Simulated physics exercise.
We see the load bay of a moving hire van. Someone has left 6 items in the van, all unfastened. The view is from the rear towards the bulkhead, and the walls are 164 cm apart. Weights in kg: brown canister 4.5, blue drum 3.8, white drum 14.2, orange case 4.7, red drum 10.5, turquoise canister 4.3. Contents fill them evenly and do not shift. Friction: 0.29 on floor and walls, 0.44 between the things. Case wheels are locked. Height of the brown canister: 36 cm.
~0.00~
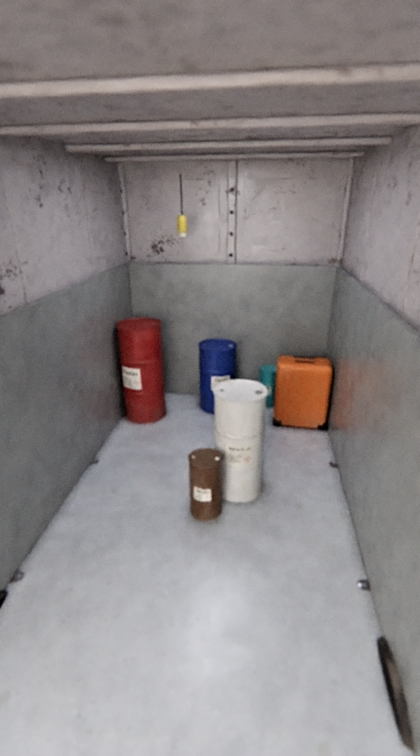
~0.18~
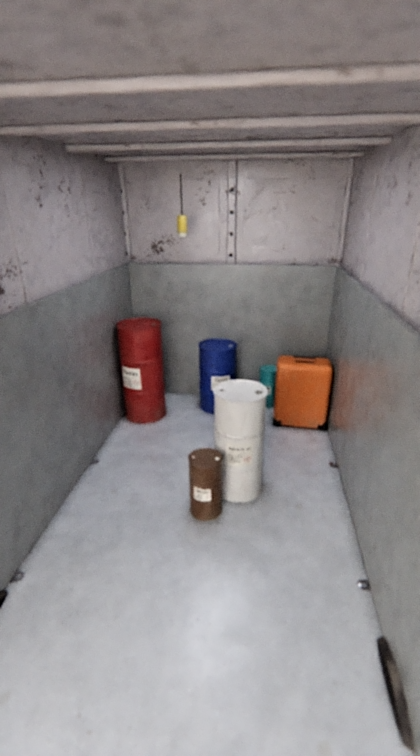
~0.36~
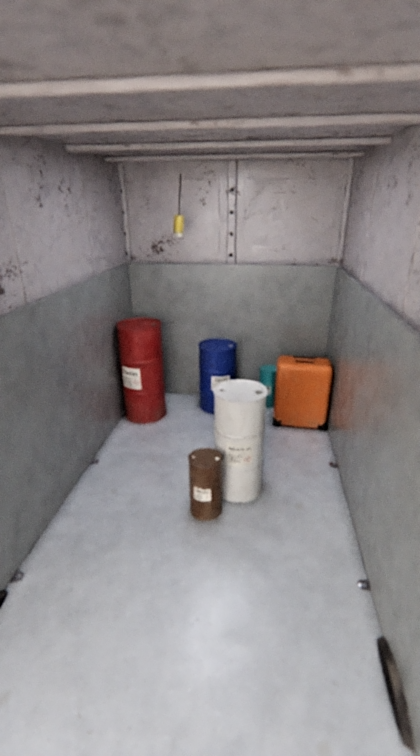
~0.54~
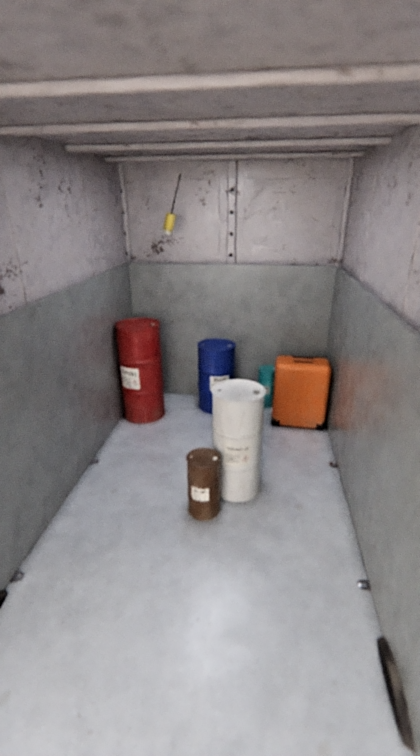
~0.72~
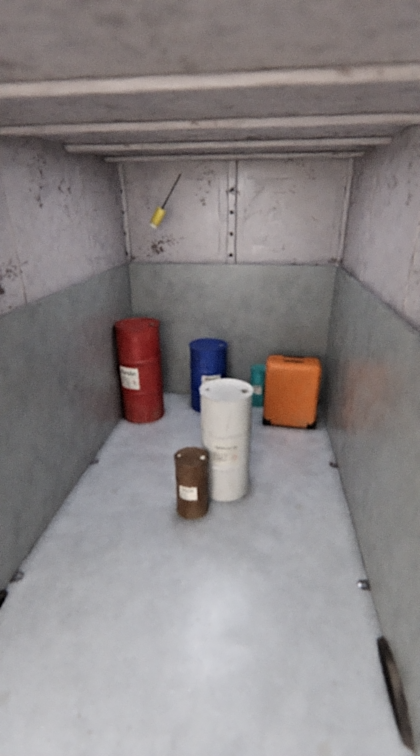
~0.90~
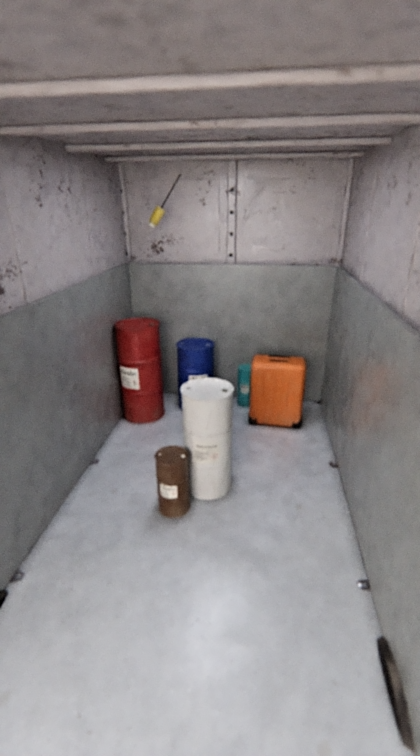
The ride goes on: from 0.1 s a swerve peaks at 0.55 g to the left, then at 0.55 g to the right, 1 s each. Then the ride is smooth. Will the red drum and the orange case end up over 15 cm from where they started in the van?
The red drum ends elsewhere, the orange case keeps its place.
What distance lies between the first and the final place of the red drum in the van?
Some 26 cm.
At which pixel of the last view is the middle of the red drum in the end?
Near (176, 372).
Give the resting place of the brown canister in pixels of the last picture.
Near (206, 484).
By 1.60 s, push 0.55 g right; orange case 27 cm from its spot near (267, 390); white drum 26 cm from its spot; turquoise canister 26 cm from its spot.
By 1.90 s, push 0.22 g right; red drum 17 cm from its spot near (163, 372); orange case 10 cm from its spot near (288, 391); blue drum 10 cm from its spot.
When it is over (2.6 s), not toppled but over 15 cm from the start, red drum; the other 5 within 15 cm of the start. In the last view, red drum near (176, 372), orange case near (302, 392).
